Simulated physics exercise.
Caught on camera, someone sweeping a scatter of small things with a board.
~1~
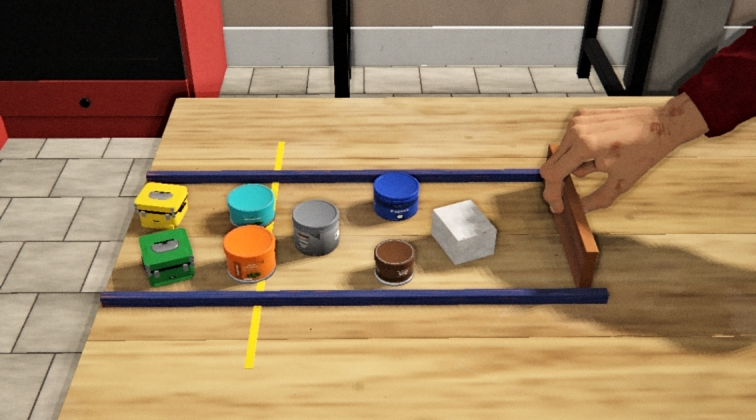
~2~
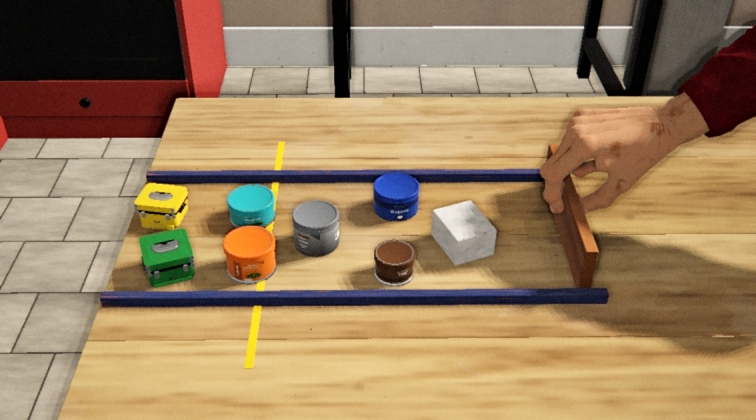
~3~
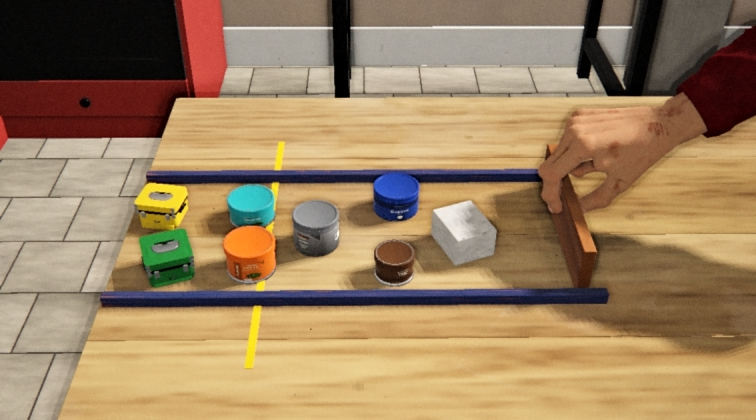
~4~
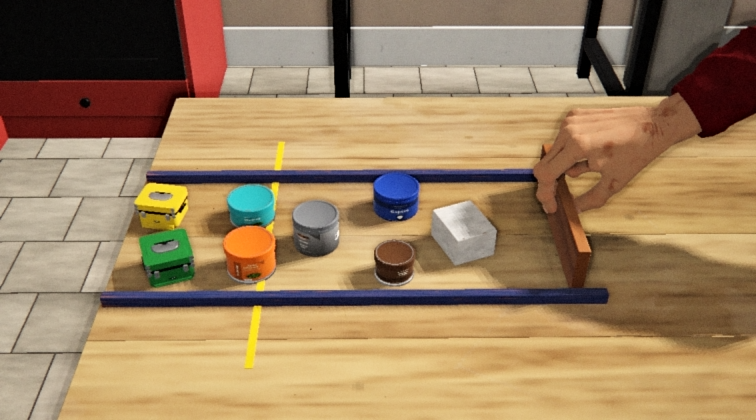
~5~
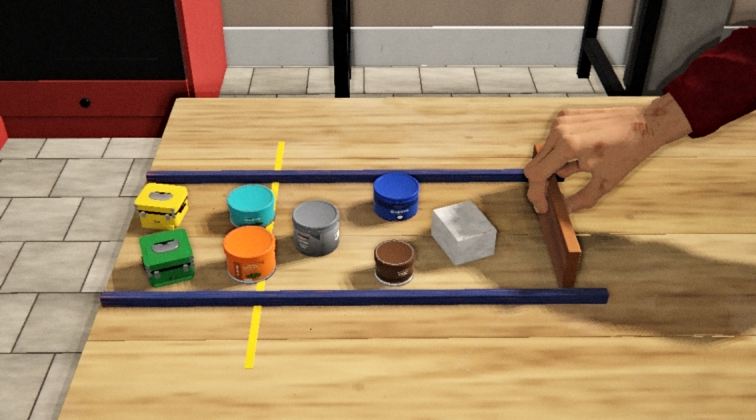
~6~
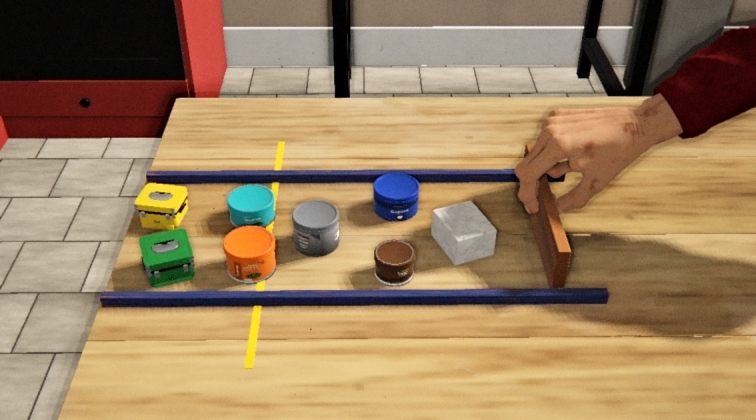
A hand held a brown board upright between two blue rails and slid it slowly a short way left toward a white block, while the block, the colourful tins and the small cases stayed still.
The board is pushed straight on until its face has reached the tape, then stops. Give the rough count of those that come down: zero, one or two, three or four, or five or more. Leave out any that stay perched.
As it turns out, the number that fall off is zero.
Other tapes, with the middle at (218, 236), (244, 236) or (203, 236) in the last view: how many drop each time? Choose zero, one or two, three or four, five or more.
In that order: 1 or 2; none at all; 1 or 2.
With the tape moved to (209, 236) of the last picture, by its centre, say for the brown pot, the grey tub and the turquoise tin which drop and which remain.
The brown pot is kept; the grey tub remains up; the turquoise tin remains up.
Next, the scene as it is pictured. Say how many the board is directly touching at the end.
In contact: 3.
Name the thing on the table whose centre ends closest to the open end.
Foremost is the yellow case.
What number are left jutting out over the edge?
Overhanging: 0.
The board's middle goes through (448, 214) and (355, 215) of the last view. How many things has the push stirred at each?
1 and 4.
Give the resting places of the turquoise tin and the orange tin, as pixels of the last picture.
First (203, 202), then (197, 257).
A little later, none off yet; yellow case at rest near (163, 207); green case at rest near (168, 259); turquoise tin at rest near (252, 208).
When it is over, the number that fall off is zero.
